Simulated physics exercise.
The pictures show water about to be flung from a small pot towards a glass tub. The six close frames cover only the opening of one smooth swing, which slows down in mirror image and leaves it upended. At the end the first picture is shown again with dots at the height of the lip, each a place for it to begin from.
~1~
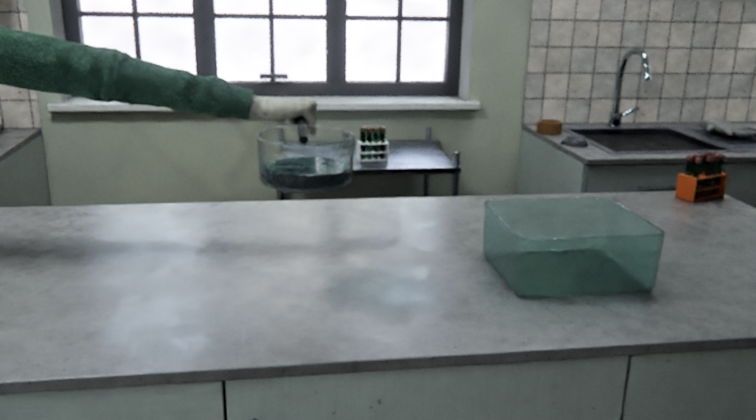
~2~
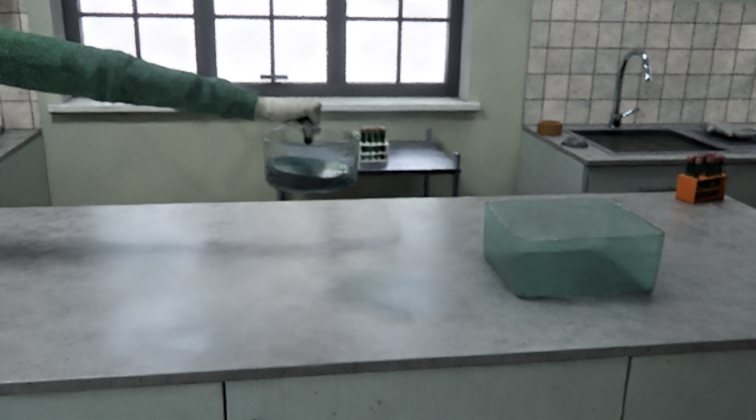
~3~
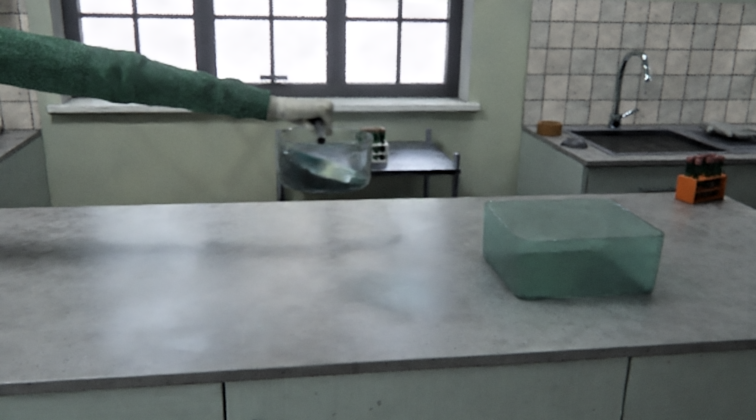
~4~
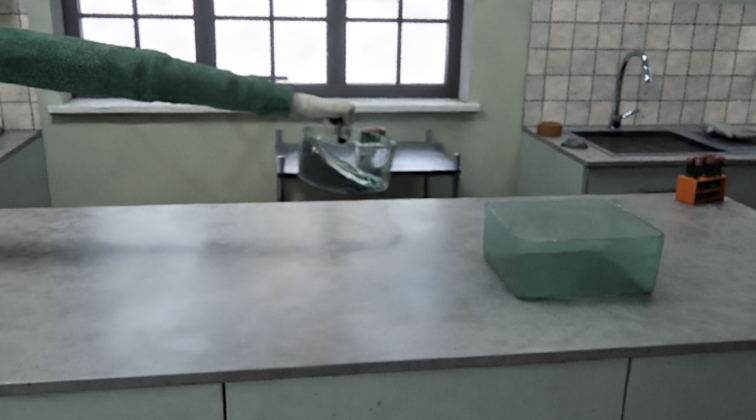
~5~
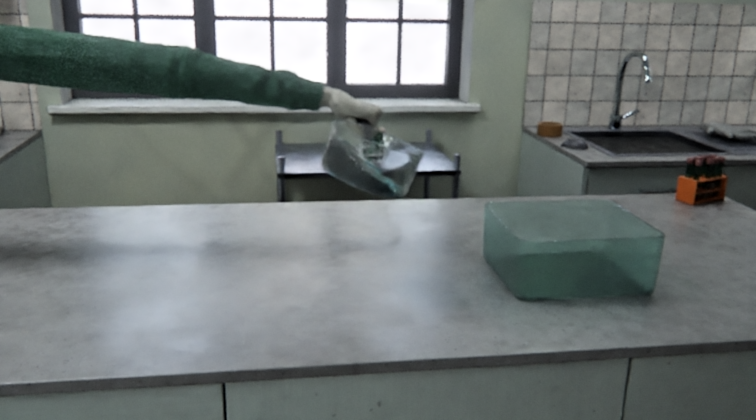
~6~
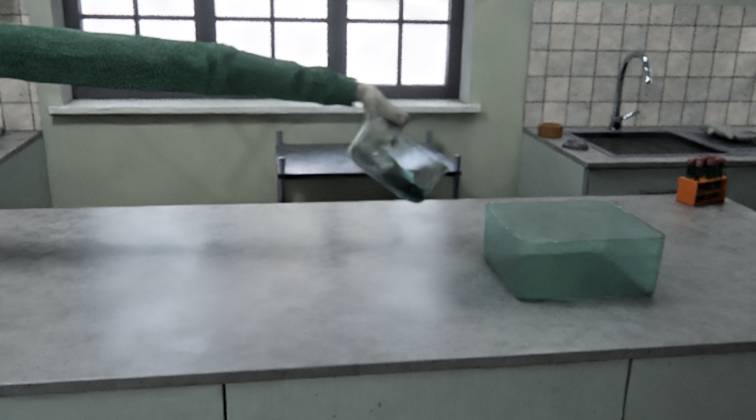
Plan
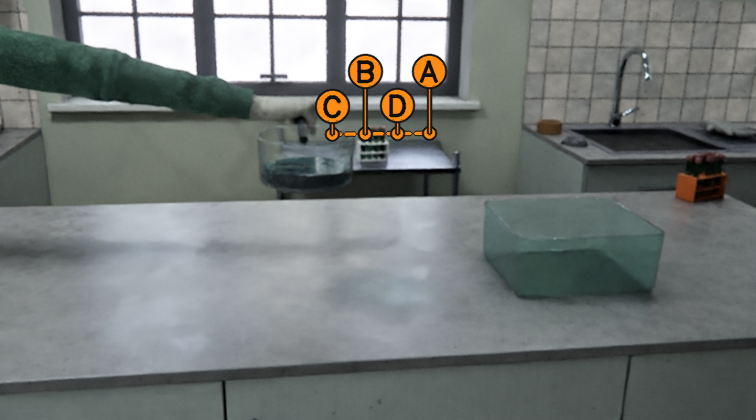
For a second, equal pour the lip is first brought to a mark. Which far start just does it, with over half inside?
I would pick spot C.
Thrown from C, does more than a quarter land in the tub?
Yes, it does.
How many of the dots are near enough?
All of them.
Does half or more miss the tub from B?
No.
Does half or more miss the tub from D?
No.
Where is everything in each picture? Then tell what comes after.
Upright, lip at (352, 134); tub from (514, 296) to (652, 290); nothing has left yet, in the first picture.
Upright, lip at (357, 134); nothing has left yet, in the second picture.
Upright, lip at (371, 136); nothing has left yet, in the third picture.
Tipped about 8°, lip at (394, 142); nothing has left yet, in the fourth picture.
Tipped about 20°, lip at (421, 151); nothing has left yet, in the fifth picture.
Tipped about 35°, lip at (446, 165); nothing has left yet, in the sixth picture.
On the marked copy, A at (429, 133); B at (365, 133); C at (332, 134); D at (397, 133).
If A is chosen, about 71 % lands in the tub, 3 % falls short and 25 % goes beside or beyond.
If B is chosen, about 80 % lands in the tub, 12 % falls short and 8 % goes beside or beyond.
If C is chosen, about 65 % lands in the tub, 30 % falls short and 5 % goes beside or beyond.
If D is chosen, about 83 % lands in the tub, 5 % falls short and 12 % goes beside or beyond.
